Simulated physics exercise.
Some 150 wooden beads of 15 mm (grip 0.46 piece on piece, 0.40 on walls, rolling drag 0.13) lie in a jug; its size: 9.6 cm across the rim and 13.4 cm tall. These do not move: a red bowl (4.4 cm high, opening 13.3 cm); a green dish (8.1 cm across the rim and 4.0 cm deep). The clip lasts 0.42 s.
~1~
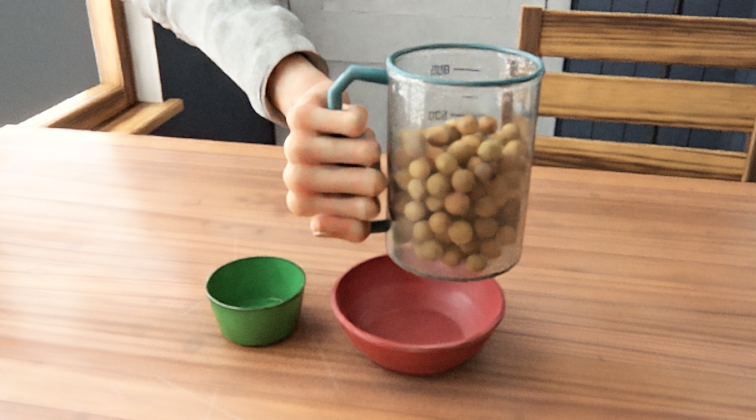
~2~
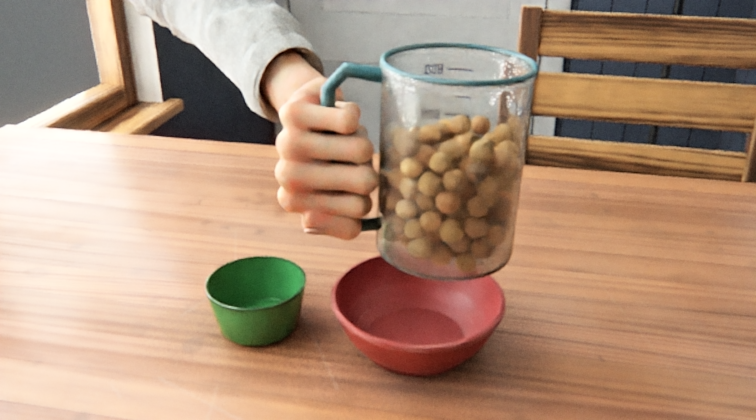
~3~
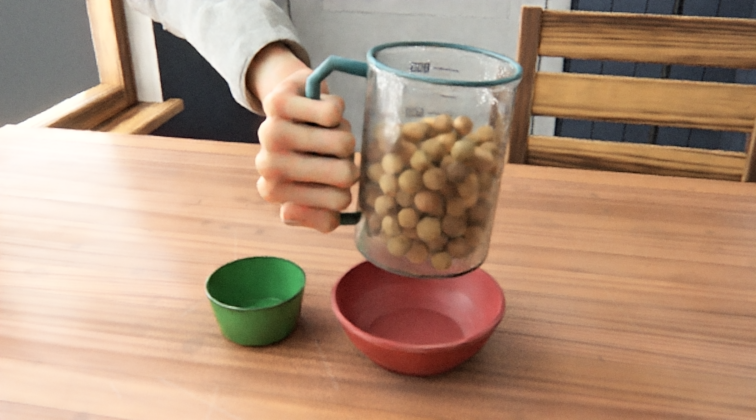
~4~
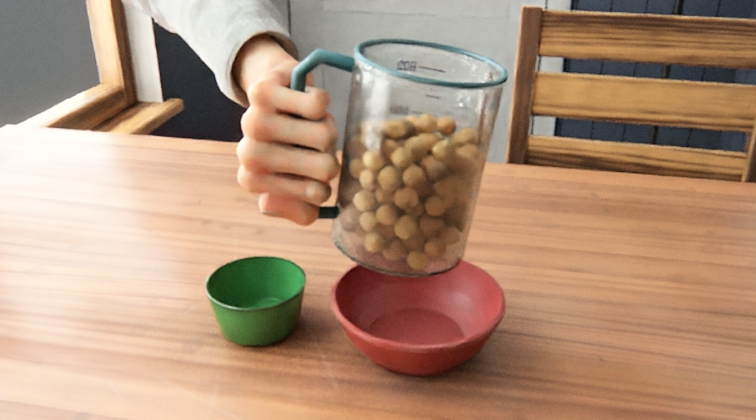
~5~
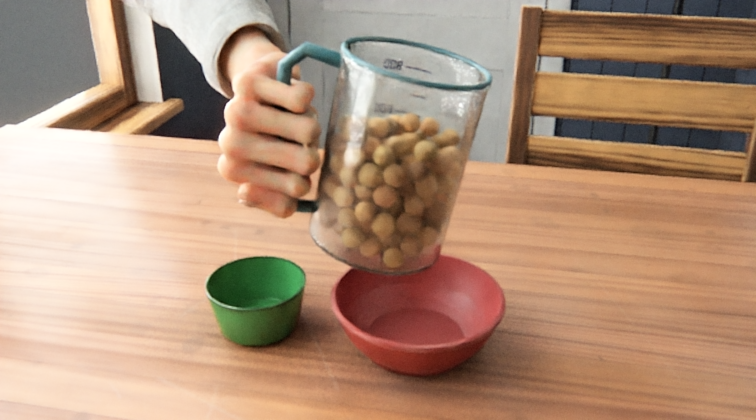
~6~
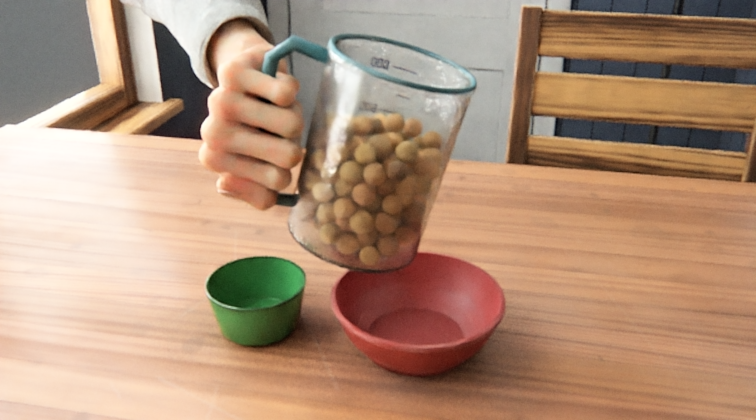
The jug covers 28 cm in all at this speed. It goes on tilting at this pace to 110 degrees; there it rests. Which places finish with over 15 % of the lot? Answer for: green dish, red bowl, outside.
Green dish over, red bowl under, outside over.
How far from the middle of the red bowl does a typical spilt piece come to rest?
Roughly 22 cm.
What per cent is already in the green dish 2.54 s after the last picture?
Near 15 per cent so far.
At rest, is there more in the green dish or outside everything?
The larger share is outside everything.
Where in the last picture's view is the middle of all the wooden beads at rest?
Near (214, 314).
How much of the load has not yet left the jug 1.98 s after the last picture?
Some 100 per cent of the load.
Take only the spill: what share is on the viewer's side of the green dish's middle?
About 50 per cent.
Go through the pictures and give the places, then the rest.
Jug at (461, 117); tilt 0 degrees; moved 0.0 cm; lip at (541, 64); top of the load at (448, 129); red bowl at (418, 294); green dish at (256, 281), in the first frame.
Jug at (454, 117); tilt 1 degrees; moved 0.6 cm; lip at (534, 66); top of the load at (504, 129), in the second frame.
Jug at (438, 115); tilt 5 degrees; moved 1.8 cm; low side right; lip at (519, 69); top of the load at (400, 129), in the third frame.
Jug at (421, 114); tilt 8 degrees; moved 3.1 cm; low side right; lip at (504, 73); top of the load at (383, 126), in the fourth frame.
Jug at (405, 113); tilt 11 degrees; moved 4.4 cm; low side right; lip at (489, 78); top of the load at (367, 123), in the fifth frame.
Jug at (389, 113); tilt 15 degrees; moved 5.7 cm; low side right; lip at (473, 82); top of the load at (374, 122); red bowl at (418, 294); green dish at (256, 281), in the sixth frame.
Then, 0.75 s after the last picture, tilt 46 degrees; jug 100 %; middle of all pieces near (204, 162).
Then, 1.40 s after the last picture, tilt 72 degrees; jug 100 %; middle of all pieces near (79, 145).
Then, 1.98 s after the last picture, tilt 96 degrees; jug 100 %; middle of all pieces near (67, 141).
Then, 2.54 s after the last picture, tilt 110 degrees; outside 10 %, jug 65 %, green dish 15 %, in the air 10 %; middle of all pieces near (130, 201).
In the end, outside 60 %, red bowl 0 %, jug 0 %, green dish 40 %.
